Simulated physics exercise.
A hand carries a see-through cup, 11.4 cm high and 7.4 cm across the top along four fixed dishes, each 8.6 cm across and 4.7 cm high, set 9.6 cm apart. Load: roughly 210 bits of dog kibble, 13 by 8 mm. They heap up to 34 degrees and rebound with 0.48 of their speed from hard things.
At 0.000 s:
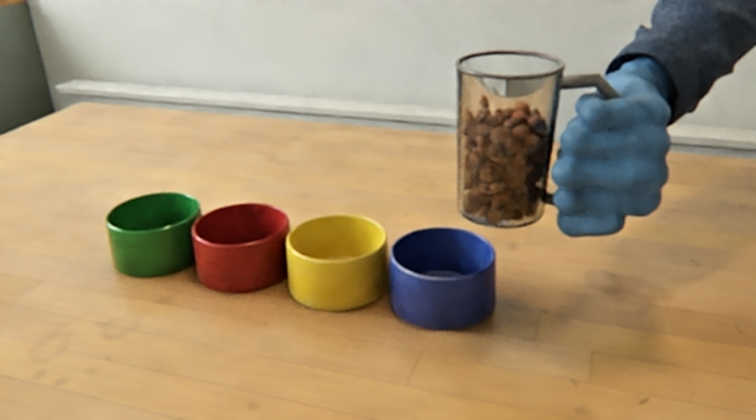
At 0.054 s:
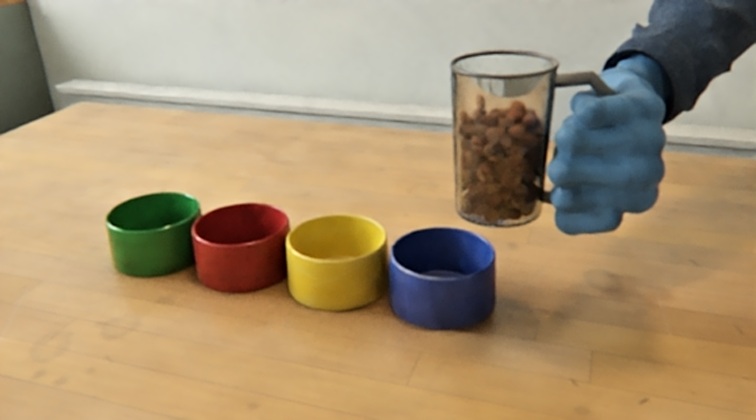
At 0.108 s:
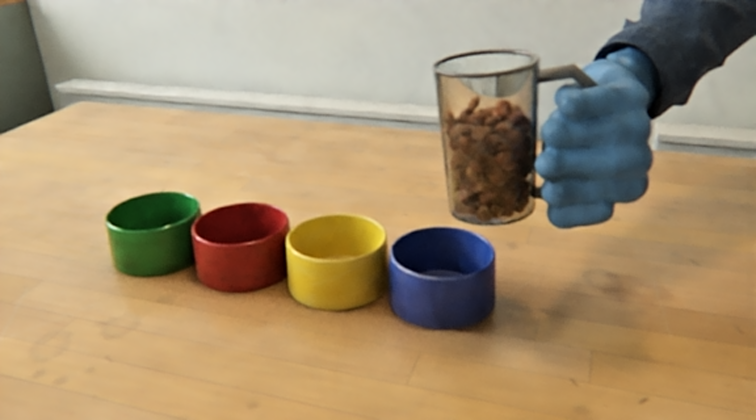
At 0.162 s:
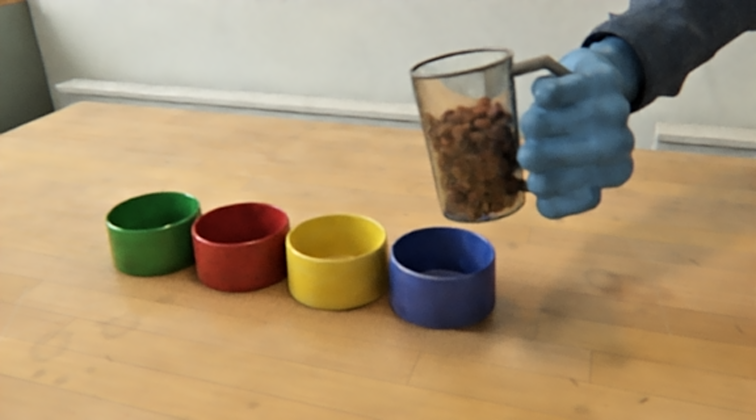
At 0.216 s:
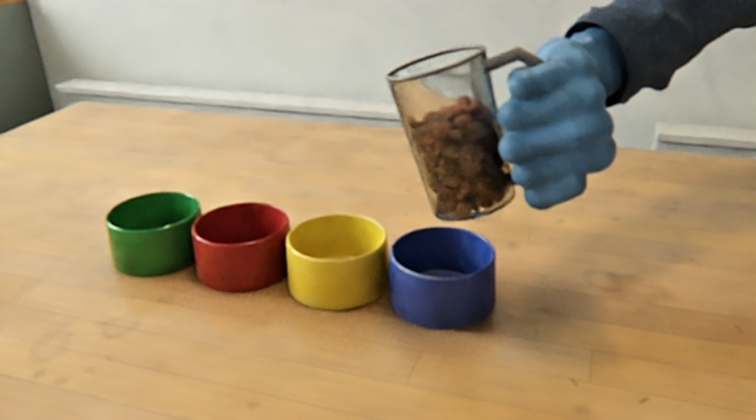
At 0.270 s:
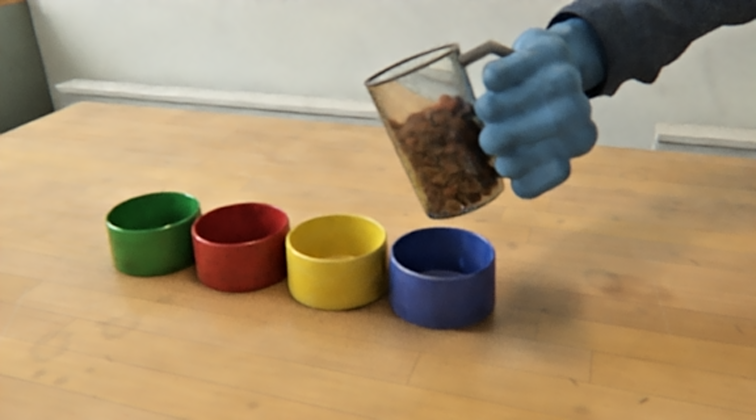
The clip opens on a blue-gloved hand holding a see-through cup of brown dog kibble upright above a wooden table, near a row of green, red, yellow and blue dishes. The hand moves a short way left, gradually tilting the cup leftward above the blue dish, with the kibble still inside.
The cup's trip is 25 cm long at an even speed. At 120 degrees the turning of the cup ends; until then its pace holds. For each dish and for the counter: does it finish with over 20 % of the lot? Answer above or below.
Red: Below, blue: Below, green: Above, yellow: Below, counter: Below.
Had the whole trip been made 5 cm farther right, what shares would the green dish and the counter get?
In that case green 10, counter 30.
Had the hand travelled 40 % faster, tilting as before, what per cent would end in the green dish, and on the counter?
Then: Green 100; counter 0.
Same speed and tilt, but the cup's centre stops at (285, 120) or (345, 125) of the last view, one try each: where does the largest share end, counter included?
Most goes to: Red; red.
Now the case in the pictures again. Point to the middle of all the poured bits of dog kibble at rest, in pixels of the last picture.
Around (159, 225).
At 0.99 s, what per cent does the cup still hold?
Roughly 100 per cent.
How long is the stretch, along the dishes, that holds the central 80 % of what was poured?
Some 5 cm.
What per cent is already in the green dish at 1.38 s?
Near 70 per cent so far.
After 0.70 s, tilt 69 degrees; cup holds 100 %.
After 0.99 s, tilt 100 degrees; cup holds 100 %.
Then, at 1.38 s, tilt 120 degrees; cup holds 25 %, green 70 %.
At rest (2.0 s), red 0 %, blue 0 %, green 100 %, yellow 0 %, counter 0 %.
